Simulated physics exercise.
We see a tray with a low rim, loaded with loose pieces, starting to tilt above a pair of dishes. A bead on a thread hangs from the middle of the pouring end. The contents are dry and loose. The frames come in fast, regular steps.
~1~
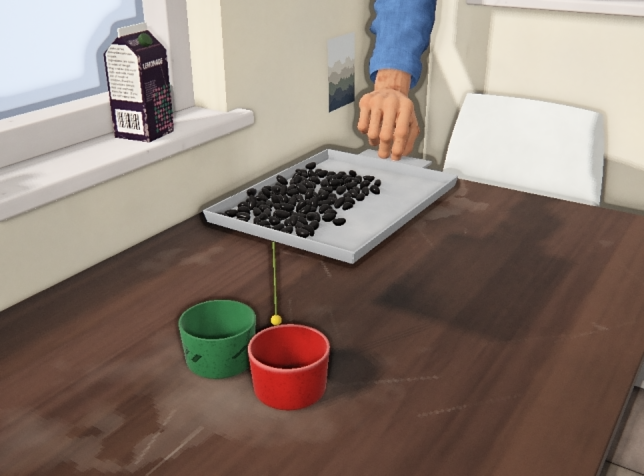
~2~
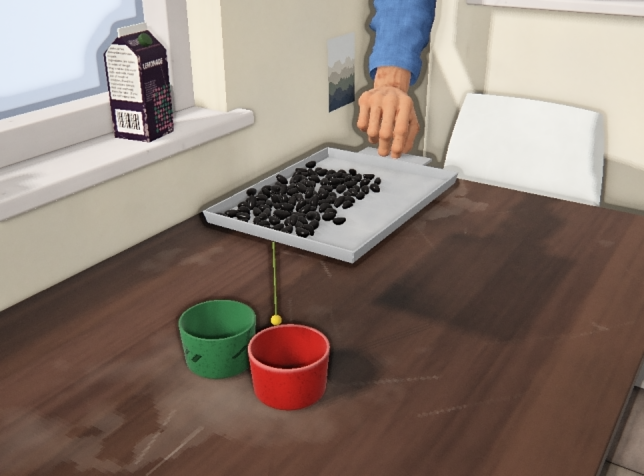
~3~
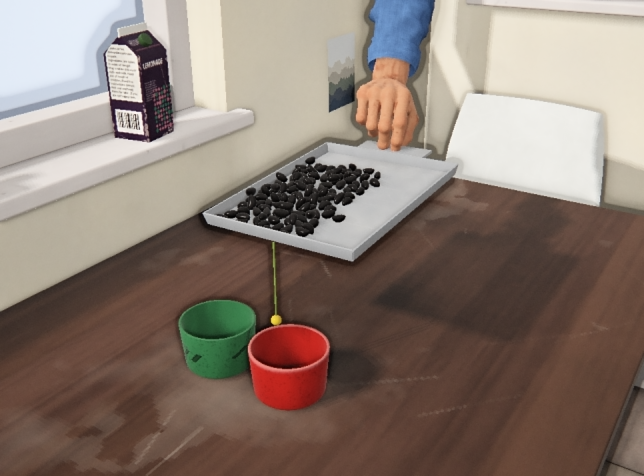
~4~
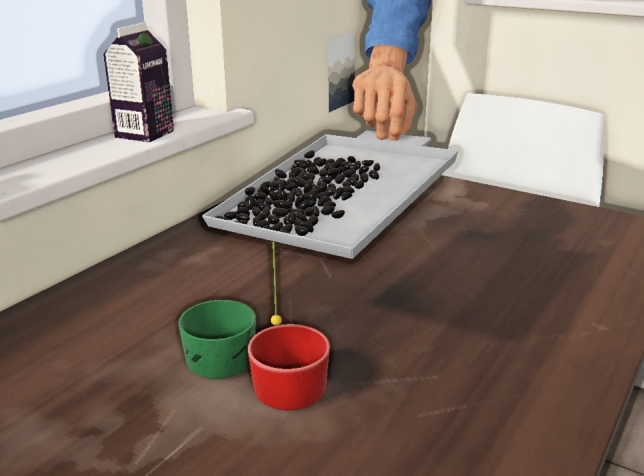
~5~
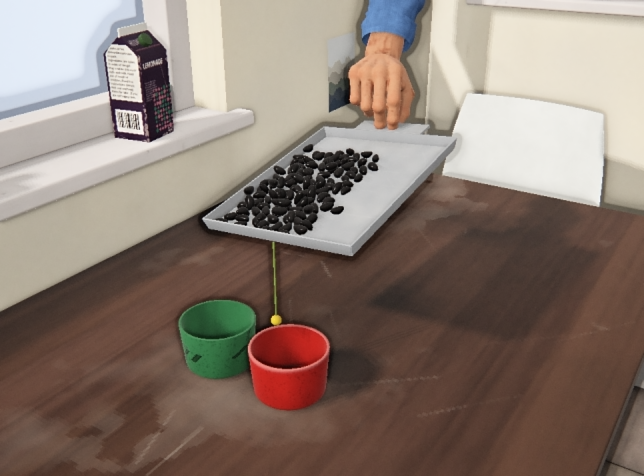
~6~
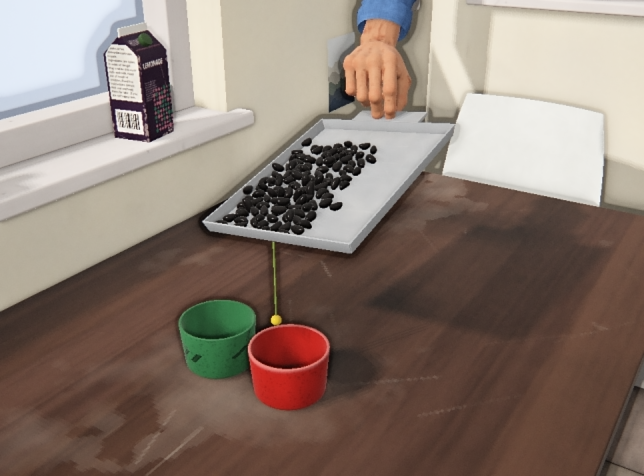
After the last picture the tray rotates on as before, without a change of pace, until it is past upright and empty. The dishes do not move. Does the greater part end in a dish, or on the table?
Caught overall: More than half.
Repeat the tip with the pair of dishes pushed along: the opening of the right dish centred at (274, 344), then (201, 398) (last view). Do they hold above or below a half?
In turn: Over half; under half.
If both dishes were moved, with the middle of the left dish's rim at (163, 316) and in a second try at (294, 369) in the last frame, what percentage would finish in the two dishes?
Roughly 40 per cent, and 0 per cent.
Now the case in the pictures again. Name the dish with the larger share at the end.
Fuller: The left one.
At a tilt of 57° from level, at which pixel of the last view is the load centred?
Close to (263, 175).
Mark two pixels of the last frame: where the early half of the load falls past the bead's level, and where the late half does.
Around (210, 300) and then (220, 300).
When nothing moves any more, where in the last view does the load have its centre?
Close to (216, 346).
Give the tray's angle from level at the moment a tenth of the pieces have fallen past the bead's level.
At some 90 degrees.
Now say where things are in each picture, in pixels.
In the first picture, corners of the pouring end (207, 210) and (353, 251), level; middle of the load (309, 195), black beans; left dish (194, 354); right dish (266, 384); bead on its thread (276, 320).
In the second picture, corners of the pouring end (207, 211) and (352, 250), level; middle of the load (309, 194).
In the third picture, corners of the pouring end (207, 212) and (352, 249), tipped barely, lowest at the left corner; middle of the load (309, 192).
In the fourth picture, corners of the pouring end (207, 215) and (351, 246), tipped a little, lowest at the left corner; middle of the load (308, 188).
In the fifth picture, corners of the pouring end (206, 218) and (350, 244), tipped a little, lowest at the left corner; middle of the load (307, 184).
In the sixth picture, corners of the pouring end (206, 220) and (348, 242), tipped clearly, lowest at the left corner; middle of the load (305, 180); left dish (194, 354); right dish (266, 384).
Just after the last frame, tray tipped steeply; almost all on the tray; just a few in the left dish.
A moment on, tray tipped right over; roughly two thirds on the tray; just a few in the right dish; about a tenth in the left dish; just a few outside both; roughly a quarter in the air.
Further on, tray tipped past a quarter turn; just a few in the right dish; the larger part in the left dish; roughly a quarter outside both.
When it is over, tray tipped past a quarter turn; just a few in the right dish; the larger part in the left dish; roughly a quarter outside both.
